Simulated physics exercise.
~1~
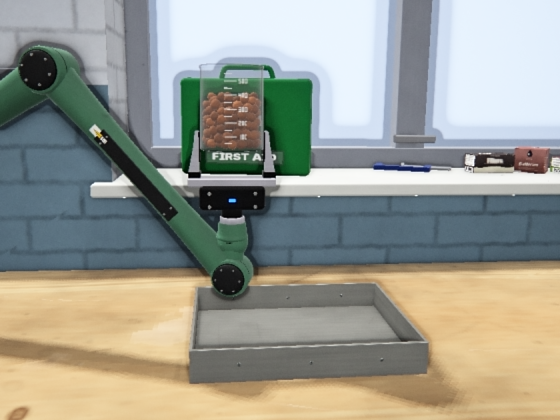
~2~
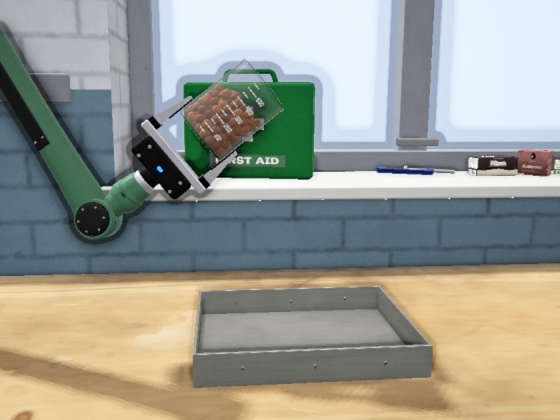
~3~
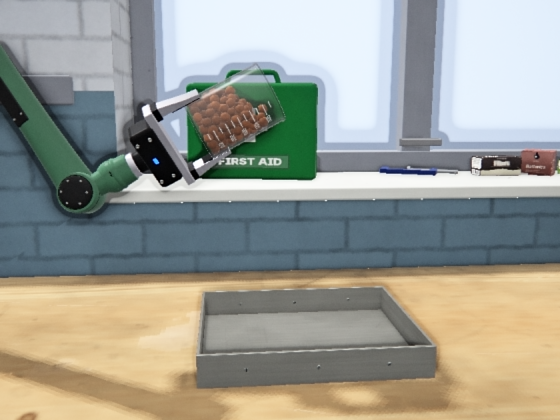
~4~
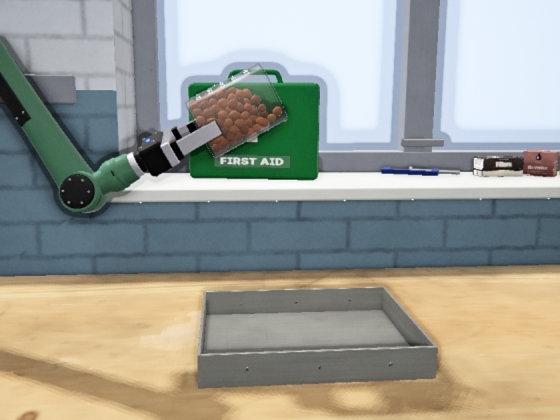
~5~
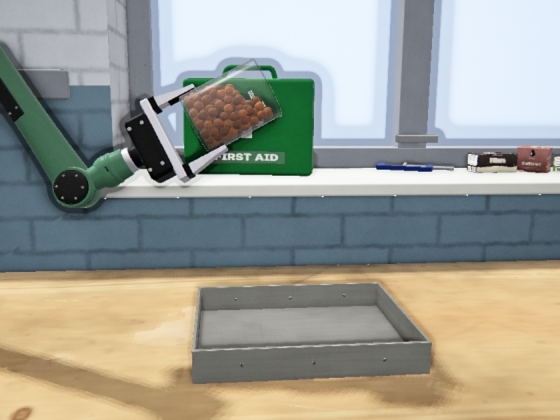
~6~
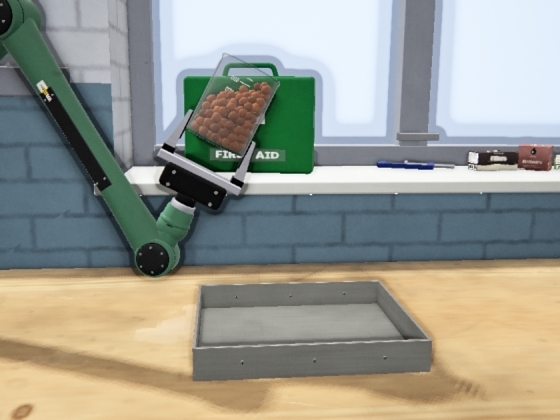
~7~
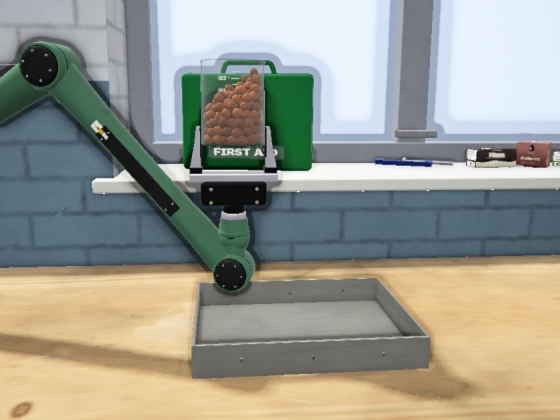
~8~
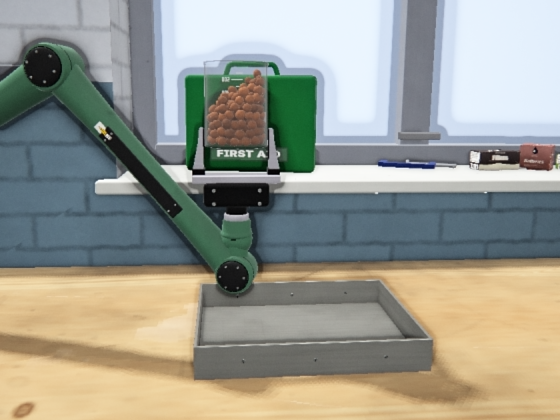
At a wooden workbench by a window, a green robot arm holding a clear beaker of hazelnuts above a gray tray swung left and tipped it well over, rolled it around, then brought it back upright with the nuts still inside and the tray empty.
